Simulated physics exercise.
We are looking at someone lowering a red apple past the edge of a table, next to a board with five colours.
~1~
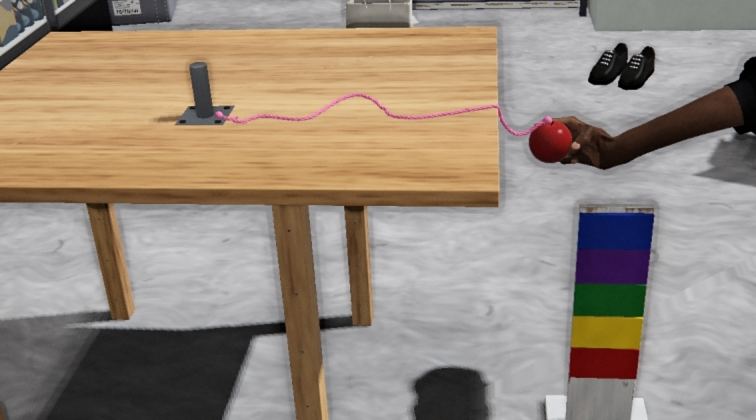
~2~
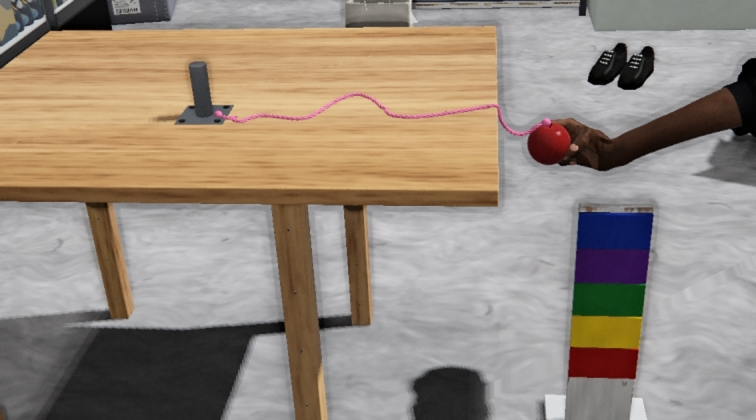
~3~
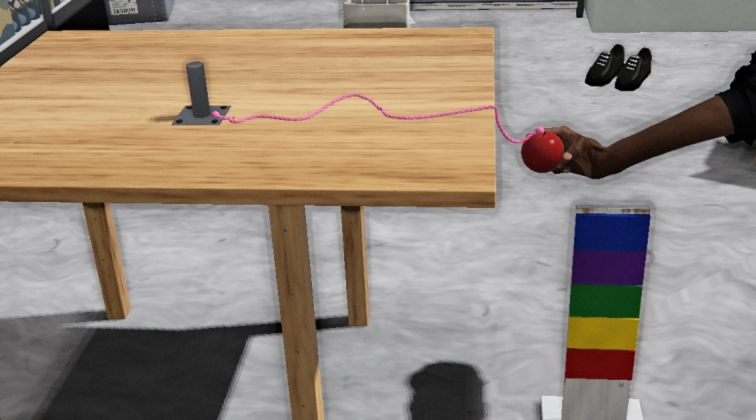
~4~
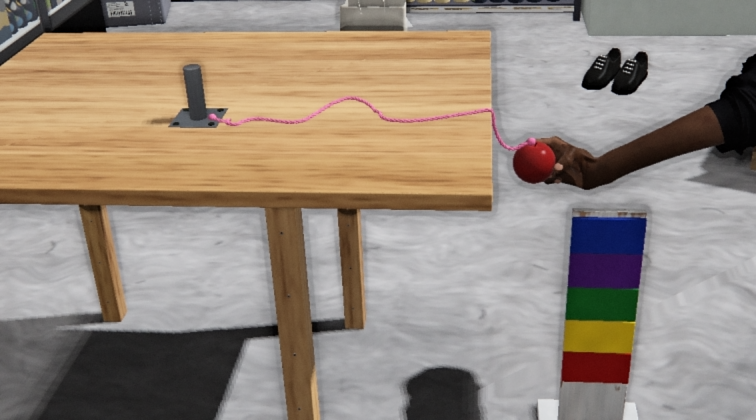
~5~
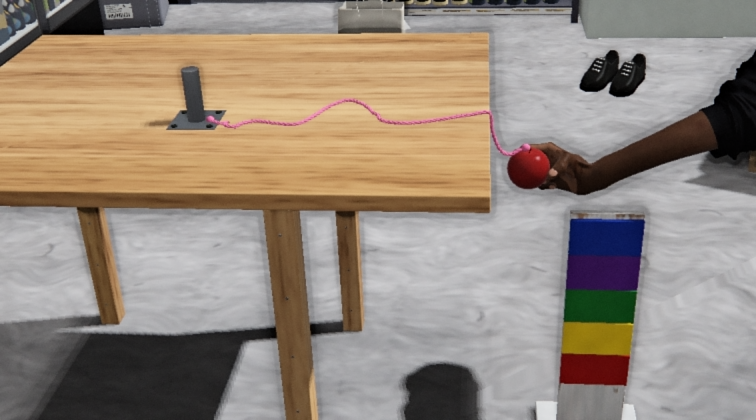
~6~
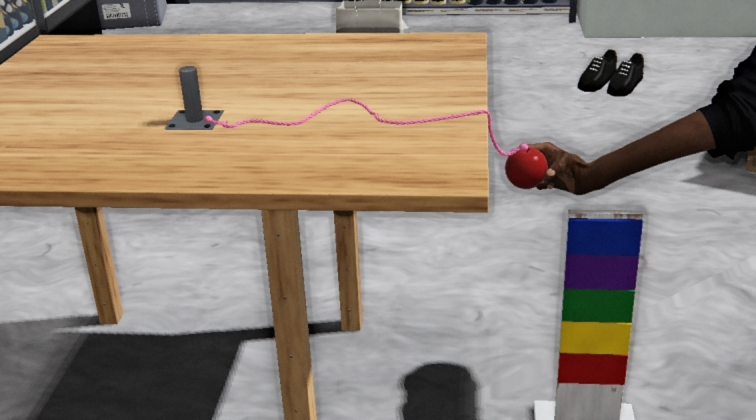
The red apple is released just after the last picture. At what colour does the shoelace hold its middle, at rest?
Its middle rests at the purple band.
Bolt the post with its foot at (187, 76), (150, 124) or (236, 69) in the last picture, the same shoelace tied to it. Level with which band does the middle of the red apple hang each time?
Taking them in turn: Blue; blue; purple.
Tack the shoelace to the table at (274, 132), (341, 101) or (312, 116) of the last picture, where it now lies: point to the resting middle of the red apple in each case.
In that order: (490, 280), (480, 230) and (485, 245).
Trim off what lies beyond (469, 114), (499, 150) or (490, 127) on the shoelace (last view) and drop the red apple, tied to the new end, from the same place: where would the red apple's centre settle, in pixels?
In that order: (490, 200), (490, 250) and (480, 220).
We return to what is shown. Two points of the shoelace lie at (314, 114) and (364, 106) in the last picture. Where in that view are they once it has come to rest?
Near (349, 118) and (425, 118).
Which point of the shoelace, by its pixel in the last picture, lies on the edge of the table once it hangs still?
At (398, 123), roughly.
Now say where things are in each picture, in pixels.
The first picture shows red apple (550, 142); blue (616, 233); purple (613, 268); green (610, 301); yellow (607, 334); red (604, 364).
The second picture shows red apple (549, 144); shoelace through (237, 121) (311, 116) (362, 95) (407, 117) (481, 108).
The third picture shows red apple (543, 152).
The fourth picture shows red apple (534, 162); shoelace through (231, 124) (305, 120) (356, 99) (401, 121) (476, 112).
The fifth picture shows red apple (528, 168).
The sixth picture shows red apple (526, 168); shoelace through (227, 126) (302, 122) (352, 101) (397, 123) (472, 114).
Early on, apple near (450, 270); level with purple.
Midway, apple near (504, 282); level with purple.
Finally, apple near (492, 284); level with purple. The purple one.
